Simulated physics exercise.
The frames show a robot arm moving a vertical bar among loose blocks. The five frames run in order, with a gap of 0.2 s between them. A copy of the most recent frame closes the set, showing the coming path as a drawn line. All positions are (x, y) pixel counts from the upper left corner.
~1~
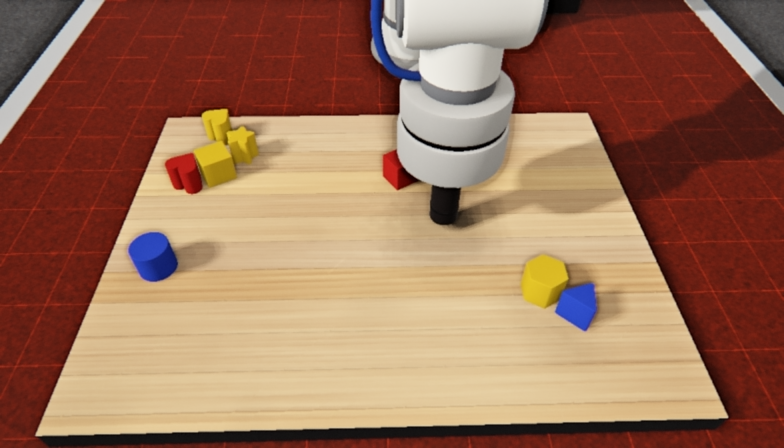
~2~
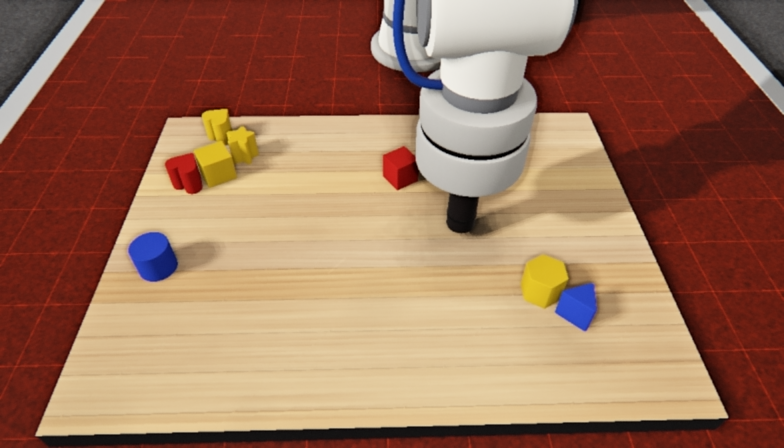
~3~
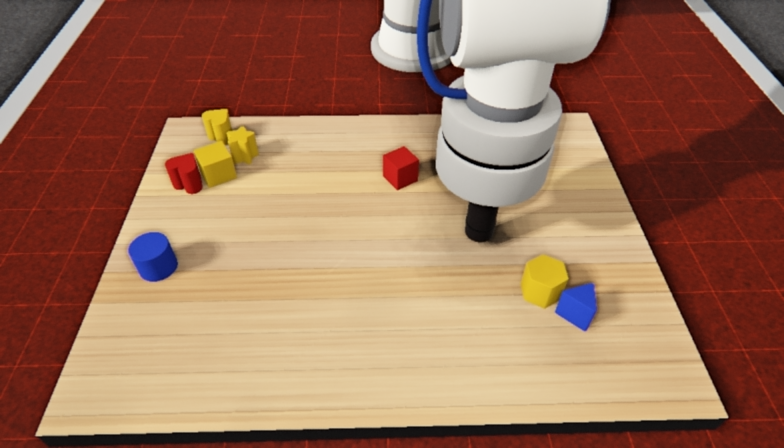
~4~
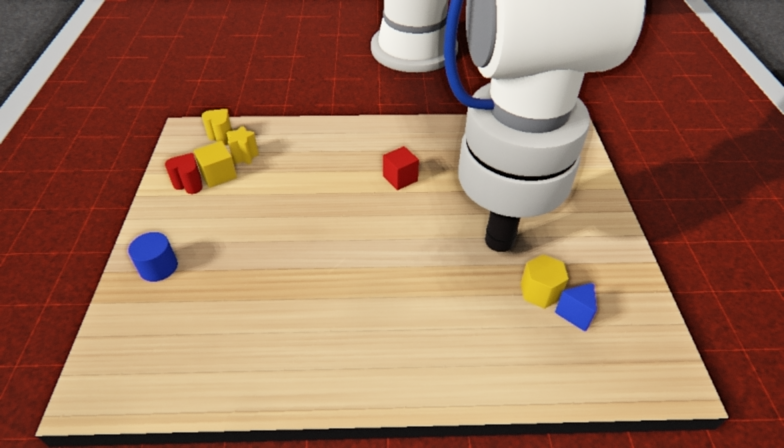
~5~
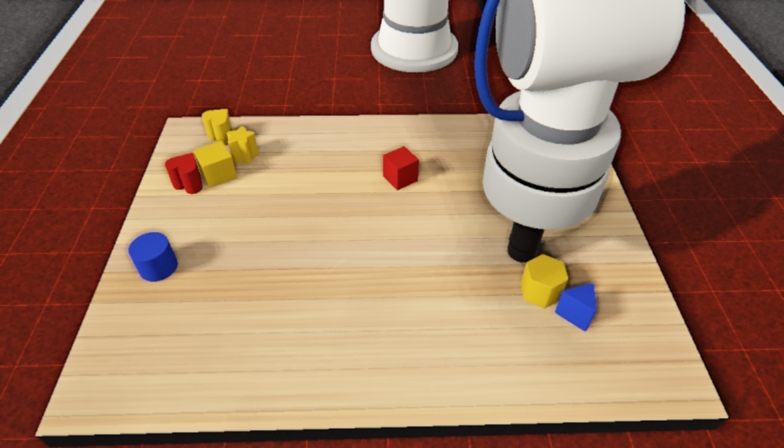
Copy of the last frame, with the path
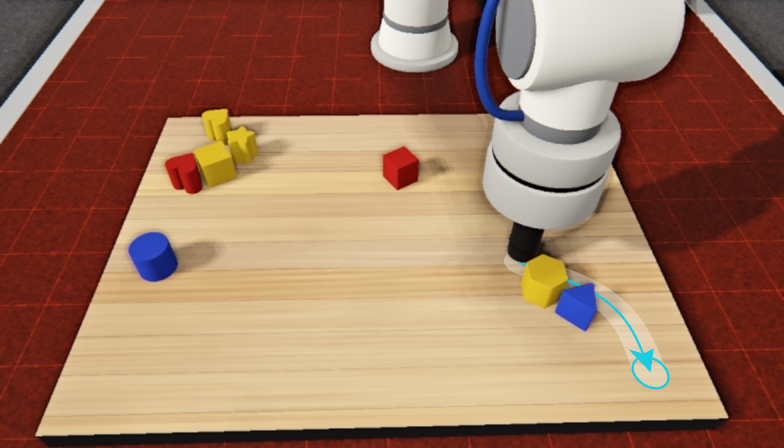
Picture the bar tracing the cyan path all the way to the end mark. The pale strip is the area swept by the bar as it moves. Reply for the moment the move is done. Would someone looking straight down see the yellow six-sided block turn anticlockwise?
Final answer: No.
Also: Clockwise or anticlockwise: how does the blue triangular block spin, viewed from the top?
It swings round anticlockwise.
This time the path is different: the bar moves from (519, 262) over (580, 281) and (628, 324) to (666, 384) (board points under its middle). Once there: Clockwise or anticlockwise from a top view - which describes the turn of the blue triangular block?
Its rotation is counterclockwise.
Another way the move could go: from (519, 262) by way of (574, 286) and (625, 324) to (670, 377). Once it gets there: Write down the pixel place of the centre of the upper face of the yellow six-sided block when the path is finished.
When the path ends, it will be at (561, 285).
The line goes from (519, 262) by way of (574, 283) and (623, 318) to (650, 372).
What follows on the original path. One third of the way, bar at (578, 274); yellow six-sided block at (560, 282), turned 55° clockwise; blue triangular block at (586, 301), turned 20° anticlockwise.
Two thirds of the way, bar at (629, 309); yellow six-sided block at (560, 282), turned 55° clockwise; blue triangular block at (586, 301), turned 20° anticlockwise.
At the end, bar at (657, 364); yellow six-sided block at (560, 282), turned 55° clockwise; blue triangular block at (586, 301), turned 20° anticlockwise.
